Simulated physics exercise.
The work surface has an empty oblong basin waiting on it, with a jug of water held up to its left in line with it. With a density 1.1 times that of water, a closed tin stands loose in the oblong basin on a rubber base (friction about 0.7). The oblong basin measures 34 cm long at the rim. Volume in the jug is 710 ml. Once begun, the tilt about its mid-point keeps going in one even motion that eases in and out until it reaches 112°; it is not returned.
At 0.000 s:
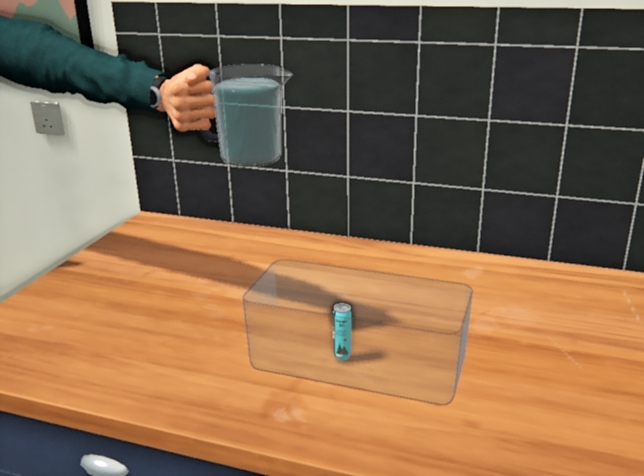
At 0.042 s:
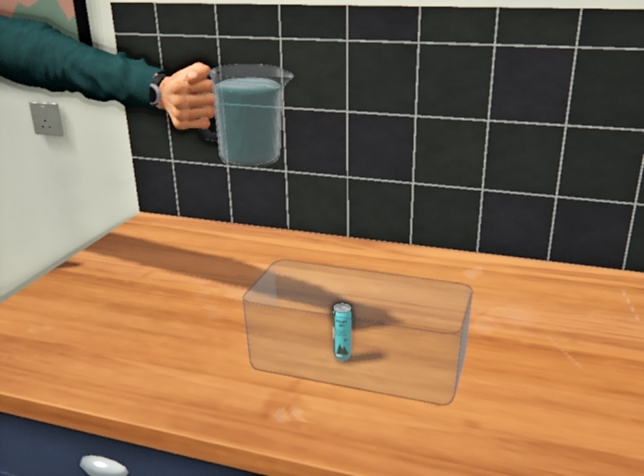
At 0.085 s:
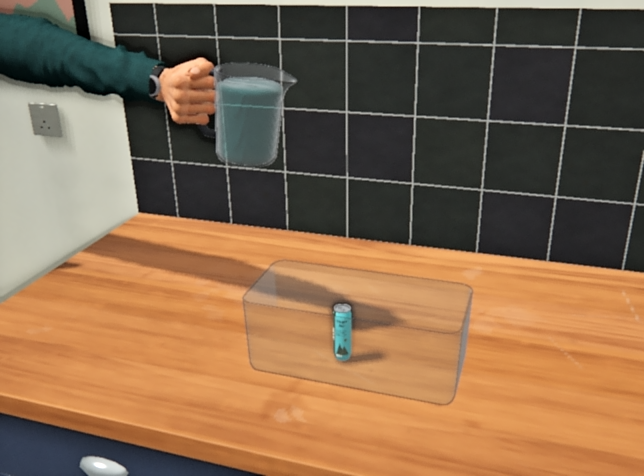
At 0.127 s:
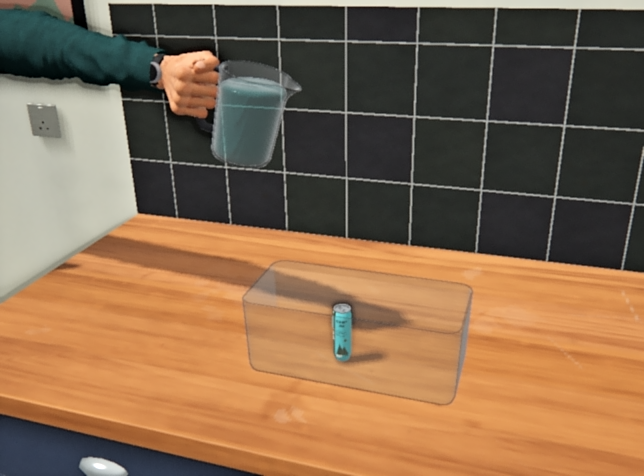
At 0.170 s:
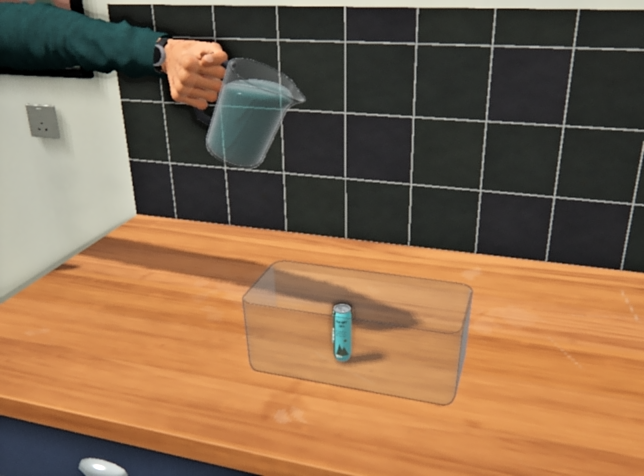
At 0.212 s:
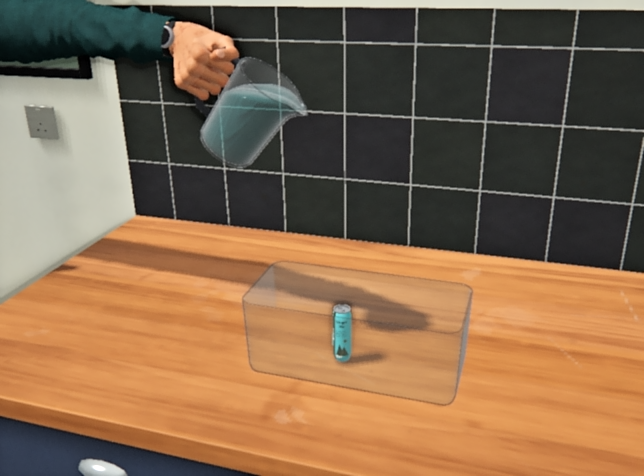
At first, a hand holds a clear jug of water upright, above and to the left of a clear oblong basin with a small teal tin standing inside on a wooden worktop. The hand then tilts the jug rightward, slightly and then more steeply, while the basin and tin stay still.
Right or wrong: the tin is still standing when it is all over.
Right, it is still standing.
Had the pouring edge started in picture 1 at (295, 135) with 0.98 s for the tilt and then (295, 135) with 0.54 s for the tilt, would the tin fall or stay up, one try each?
Run one: It tumbles. Run two: It tumbles.
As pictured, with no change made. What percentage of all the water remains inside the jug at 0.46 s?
Fraction remaining: Approx. 52 per cent.
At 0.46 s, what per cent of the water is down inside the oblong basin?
At that time the basin holds about 4 per cent of the liquid.
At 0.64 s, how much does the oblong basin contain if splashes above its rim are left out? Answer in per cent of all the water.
56 per cent or thereabouts.
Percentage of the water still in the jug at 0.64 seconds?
I'd estimate some 10 per cent.
After 0.46 s the tilt is 106° and 52 per cent is still to pour; the tin stands where it began.
After 0.64 s the tilt is 112° and 11 per cent is still to pour; the tin stands where it began.
After 0.83 s the tilt is 112° and 1 per cent is still to pour; the tin stands where it began.
After 1.04 s the tilt is 112° and 0 per cent is still to pour; the tin stands where it began.
In the end the tin stands where it began.
